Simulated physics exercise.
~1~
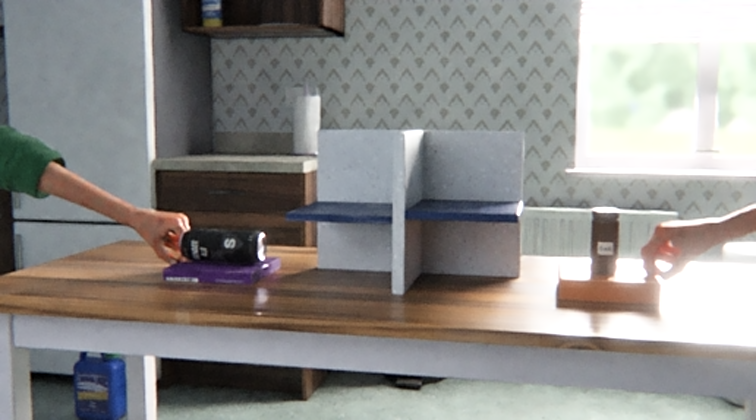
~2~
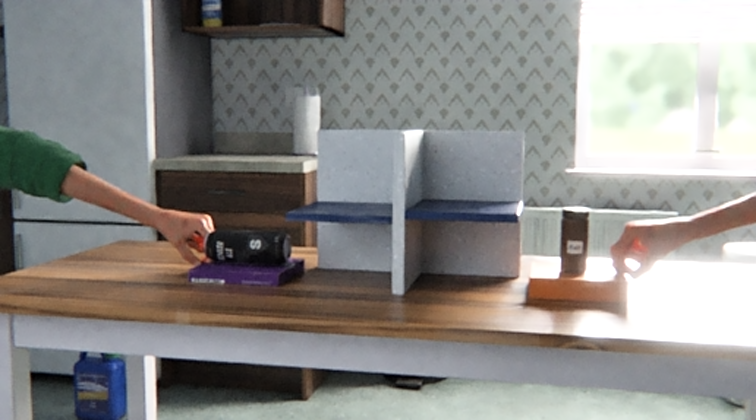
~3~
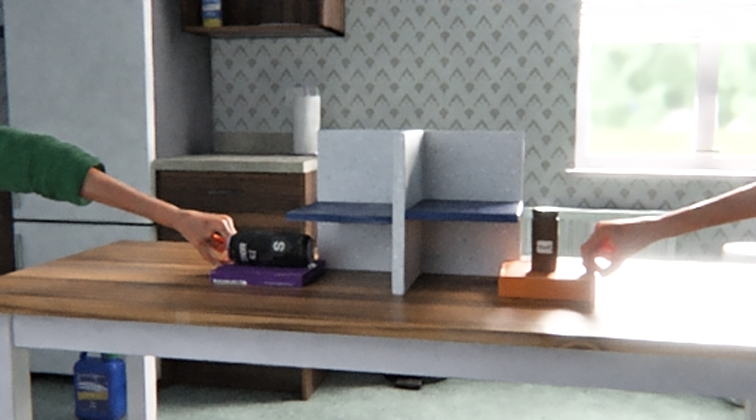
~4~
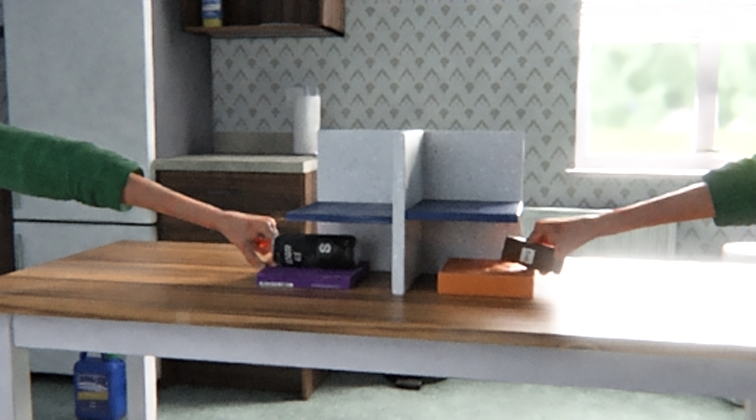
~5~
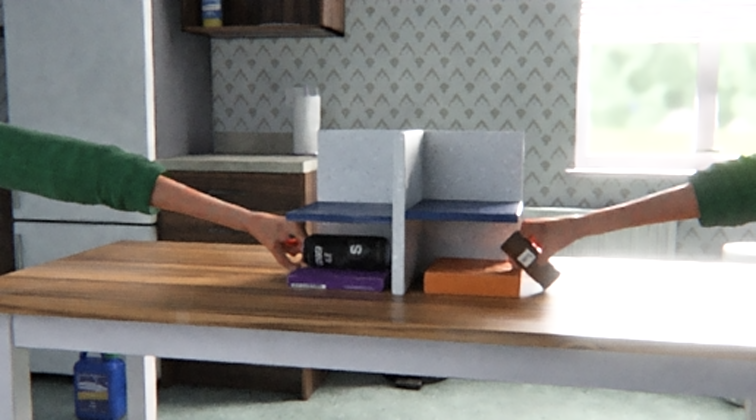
A small brown shaker standing on an orange tray got knocked back and tipped over as a hand slid it left toward a stand's blue shelf, while another hand pushed a black can lying on a purple box safely in beneath the other side.
